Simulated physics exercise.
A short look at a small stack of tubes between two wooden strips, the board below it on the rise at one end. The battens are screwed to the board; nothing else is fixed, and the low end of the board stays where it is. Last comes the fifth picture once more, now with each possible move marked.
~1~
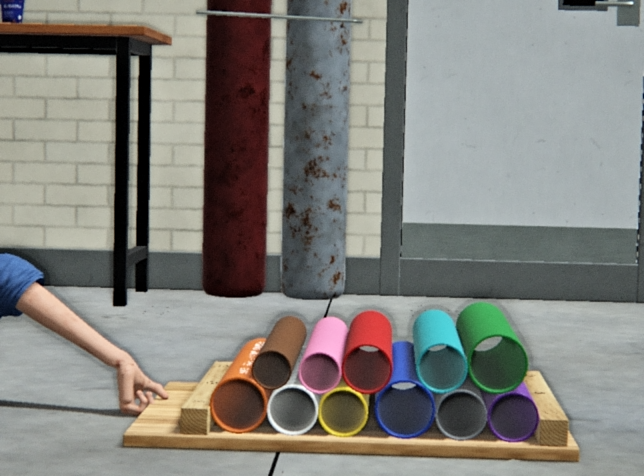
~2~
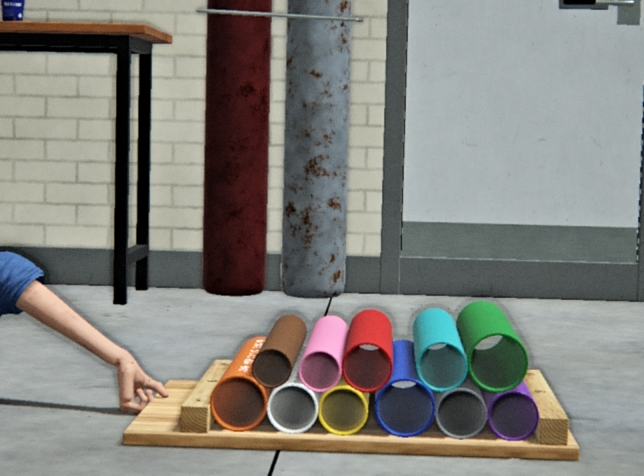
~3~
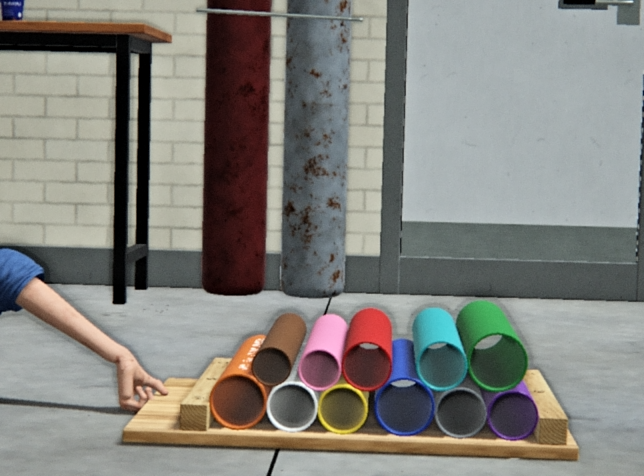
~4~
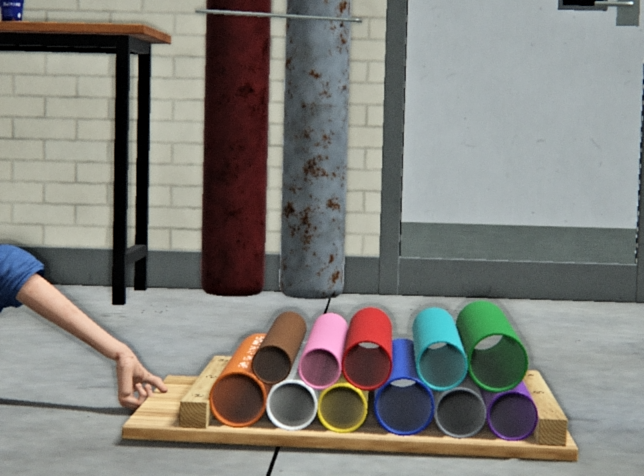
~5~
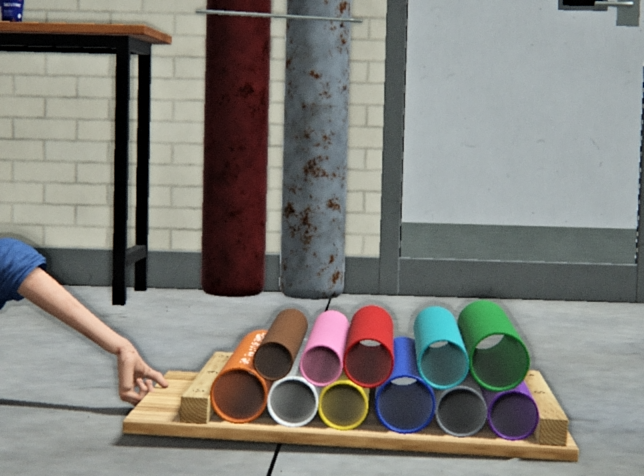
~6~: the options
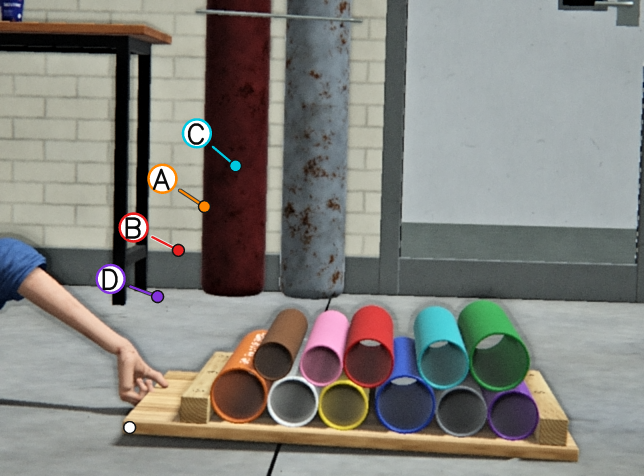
A hand at the left end of a wooden board raising it very slightly, with colourful stacked tubes staying between two strips.
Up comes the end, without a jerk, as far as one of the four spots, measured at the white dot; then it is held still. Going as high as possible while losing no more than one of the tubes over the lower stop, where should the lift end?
Stop at D.
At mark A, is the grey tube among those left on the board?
Yes.
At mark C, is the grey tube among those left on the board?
Yes.
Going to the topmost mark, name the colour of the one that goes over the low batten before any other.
First is the green one.
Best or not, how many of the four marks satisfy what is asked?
The number is one.
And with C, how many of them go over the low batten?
The count is five.
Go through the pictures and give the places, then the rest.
In the first picture, orange tube (239, 405); white tube (293, 410); yellow tube (343, 412).
In the second picture, yellow tube (343, 411); blue tube (405, 408).
In the third picture, board (354, 403); orange tube (238, 402); white tube (292, 407); turquoise tube (442, 366).
In the fourth picture, board (353, 402); orange tube (238, 399); white tube (292, 405).
In the fifth picture, board (354, 399); orange tube (239, 395); white tube (293, 402).
On the marked copy, A at (205, 207); B at (178, 250); C at (236, 166); D at (158, 297); the white dot at (130, 427).
Following D. Soon after the start, board at 14°.
Later, board at 19°.
In the end, board at 19°, one over the low batten (green).
As for the rest, A two over the low batten (turquoise, green); B two over the low batten (turquoise, green); C five over the low batten.
